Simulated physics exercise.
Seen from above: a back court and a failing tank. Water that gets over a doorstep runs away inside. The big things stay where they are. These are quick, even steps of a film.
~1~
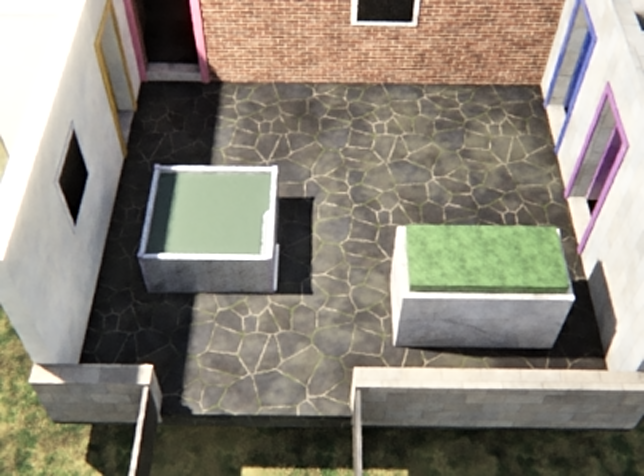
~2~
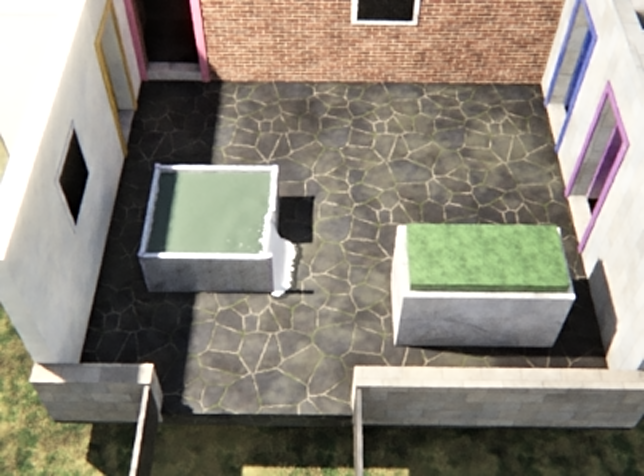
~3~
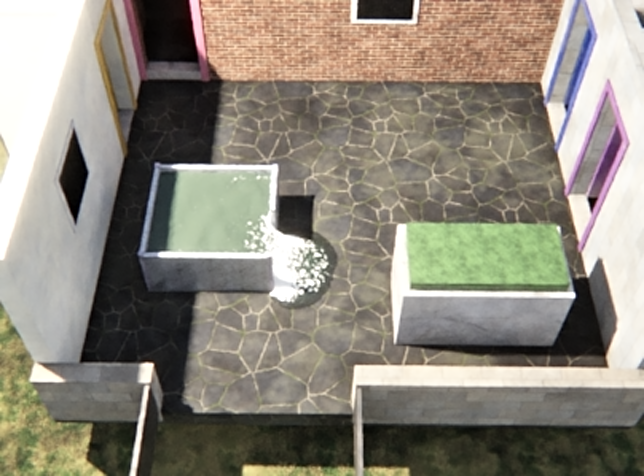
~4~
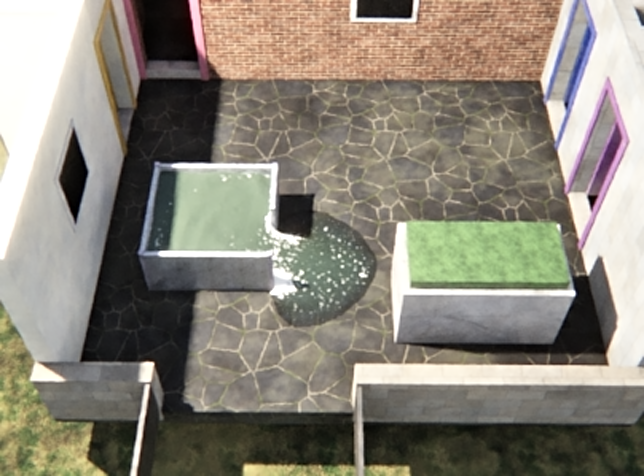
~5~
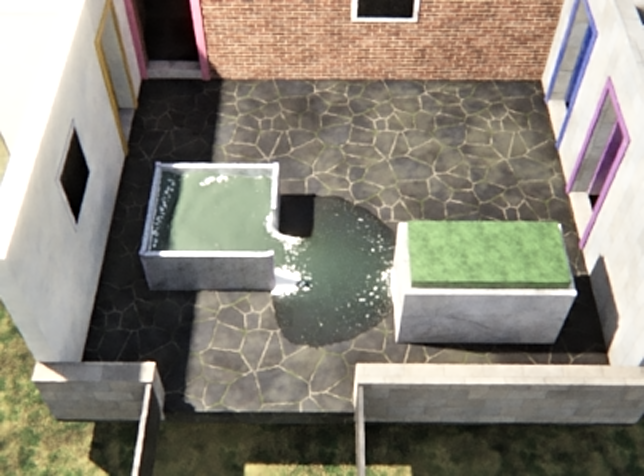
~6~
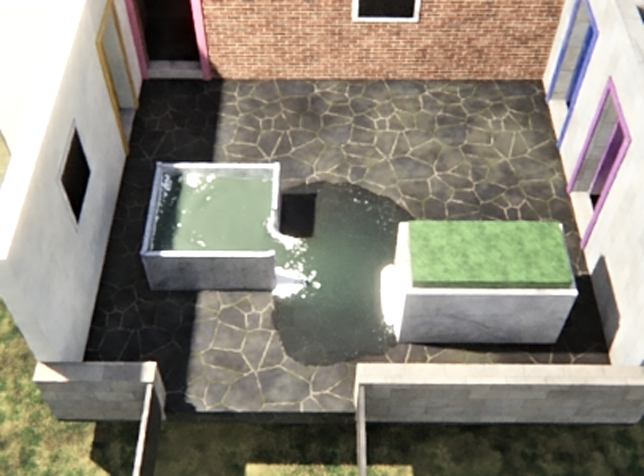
The video shows a paved courtyard from above, where water bursts from the right side of a pale tank, foams onto the dark stones and spreads rightward in a widening pool, reaching a grass-topped block.
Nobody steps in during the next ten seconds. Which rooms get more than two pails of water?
In the end: The purple door floods; the yellow door holds within the limit; the pink door holds within the limit; the blue door holds within the limit.
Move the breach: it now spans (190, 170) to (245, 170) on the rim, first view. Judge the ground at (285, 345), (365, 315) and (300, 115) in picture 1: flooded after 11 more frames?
One after the other: Clear, clear, covered.
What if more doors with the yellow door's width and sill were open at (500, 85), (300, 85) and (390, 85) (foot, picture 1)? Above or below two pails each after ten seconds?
In turn: Lets more in, stays under, lets less in.
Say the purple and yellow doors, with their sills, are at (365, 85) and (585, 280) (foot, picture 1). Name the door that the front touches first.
It is the door marked yellow.
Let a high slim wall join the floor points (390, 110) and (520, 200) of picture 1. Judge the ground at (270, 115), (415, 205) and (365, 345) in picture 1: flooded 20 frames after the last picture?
One after the other: Clear, wet, flooded.
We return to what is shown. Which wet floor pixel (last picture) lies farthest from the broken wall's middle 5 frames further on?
Around (574, 241).
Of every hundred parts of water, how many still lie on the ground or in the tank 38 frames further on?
About 84 per cent.
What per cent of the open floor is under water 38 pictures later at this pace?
Near 60 in a hundred.
A moment on, water covers 25 % of the floor; the purple door not reached, the yellow door not reached, the pink door not reached, the blue door not reached.
Next, water covers 40 % of the floor; the purple door over two buckets in, the yellow door not reached, the pink door not reached, the blue door not reached.
Then, water covers 45 % of the floor; the purple door over two buckets in, the yellow door not reached, the pink door not reached, the blue door wet at the sill, nothing in.
Later, water covers 60 % of the floor; the purple door far over two buckets in, the yellow door not reached, the pink door not reached, the blue door wet at the sill, nothing in.
In the end, water covers 95 % of the floor; the purple door far over two buckets in, the yellow door wet at the sill, nothing in, the pink door wet at the sill, nothing in, the blue door wet at the sill, nothing in.
